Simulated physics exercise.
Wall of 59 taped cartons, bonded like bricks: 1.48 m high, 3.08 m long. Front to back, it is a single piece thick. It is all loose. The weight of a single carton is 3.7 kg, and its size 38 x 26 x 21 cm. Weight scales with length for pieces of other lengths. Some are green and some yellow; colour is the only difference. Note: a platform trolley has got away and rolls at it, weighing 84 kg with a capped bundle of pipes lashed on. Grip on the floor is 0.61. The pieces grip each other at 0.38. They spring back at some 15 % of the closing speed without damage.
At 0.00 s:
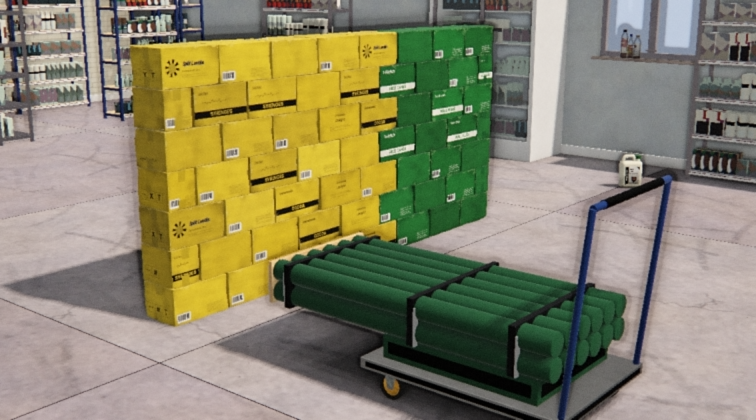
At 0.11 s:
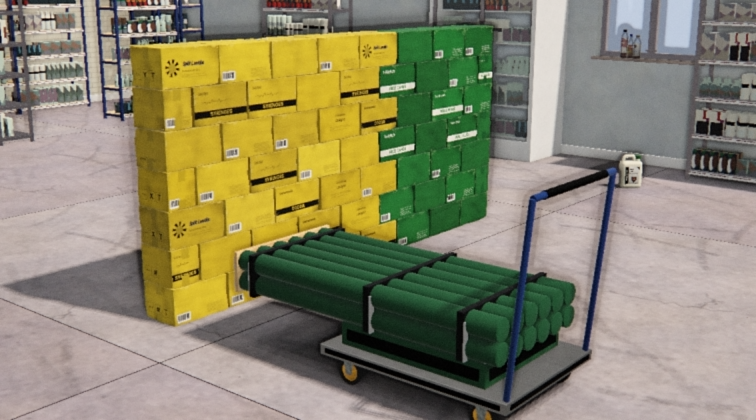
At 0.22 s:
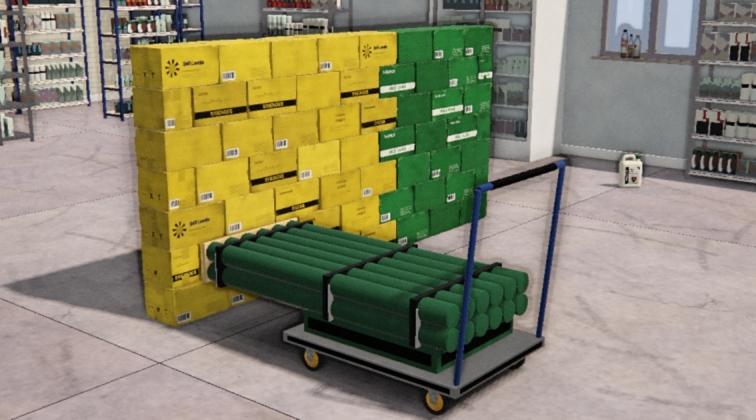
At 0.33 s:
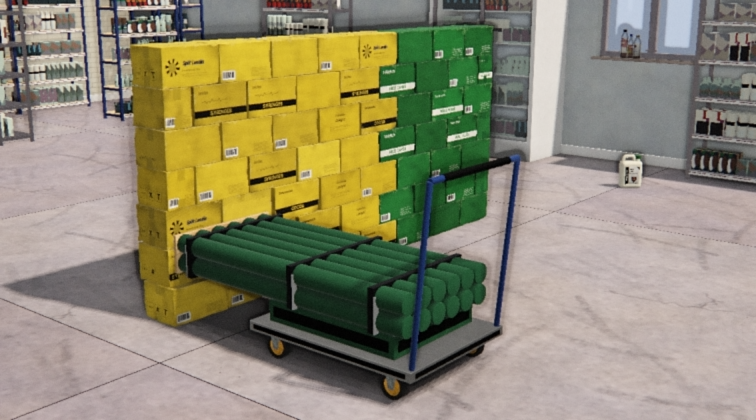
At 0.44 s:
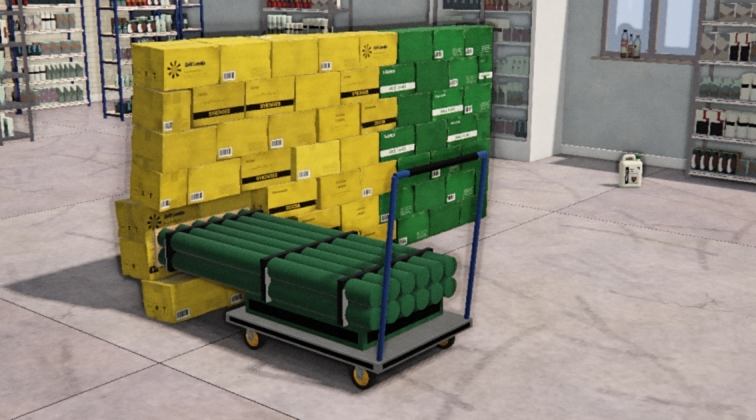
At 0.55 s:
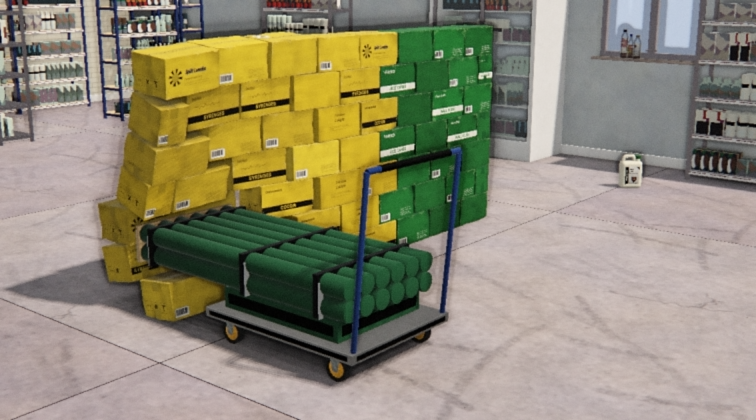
A loaded trolley rolls left into a carton wall, pushing yellow boxes out of line.
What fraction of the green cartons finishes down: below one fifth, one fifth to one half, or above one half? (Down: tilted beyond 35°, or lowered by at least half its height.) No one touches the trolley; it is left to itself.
I expect the downed ones to stay below a fifth.
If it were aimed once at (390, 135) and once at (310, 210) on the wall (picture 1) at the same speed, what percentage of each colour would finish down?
For yellow it's 20 then 80 per cent, for green 20 then 20 per cent.
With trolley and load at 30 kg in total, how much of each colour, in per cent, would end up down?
Result: Yellow 0, green 0 %.
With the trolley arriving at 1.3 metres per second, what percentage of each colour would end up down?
Result - yellow: 70%; green: 0%.
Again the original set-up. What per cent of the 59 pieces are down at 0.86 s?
15 %.
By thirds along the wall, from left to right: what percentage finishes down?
From the left: 70, then 0, then 0 percent.
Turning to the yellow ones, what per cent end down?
For yellow, it's 40%.
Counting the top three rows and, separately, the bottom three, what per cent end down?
Top: 30%, bottom: 20%.
By 0.86 s, load 66 cm past the wall's line, still rolling; none of the 24 green cartons down (9 of 59 in all colours); top green carton unmoved; top yellow carton moved 7 cm.
By 1.66 s, load 99 cm past the wall's line, stopped; none of the 24 green cartons down (12 of 59 in all colours); top green carton unmoved; top yellow carton moved 14 cm.
When it is over (3.7 s), load 97 cm past the wall's line, stopped; none of the 24 green cartons down (14 of 59 in all colours); top green carton unmoved; top yellow carton upside down. That is 0 per cent. In pixels of the last frame, middles, top green carton near (401, 46), top yellow carton near (373, 300).
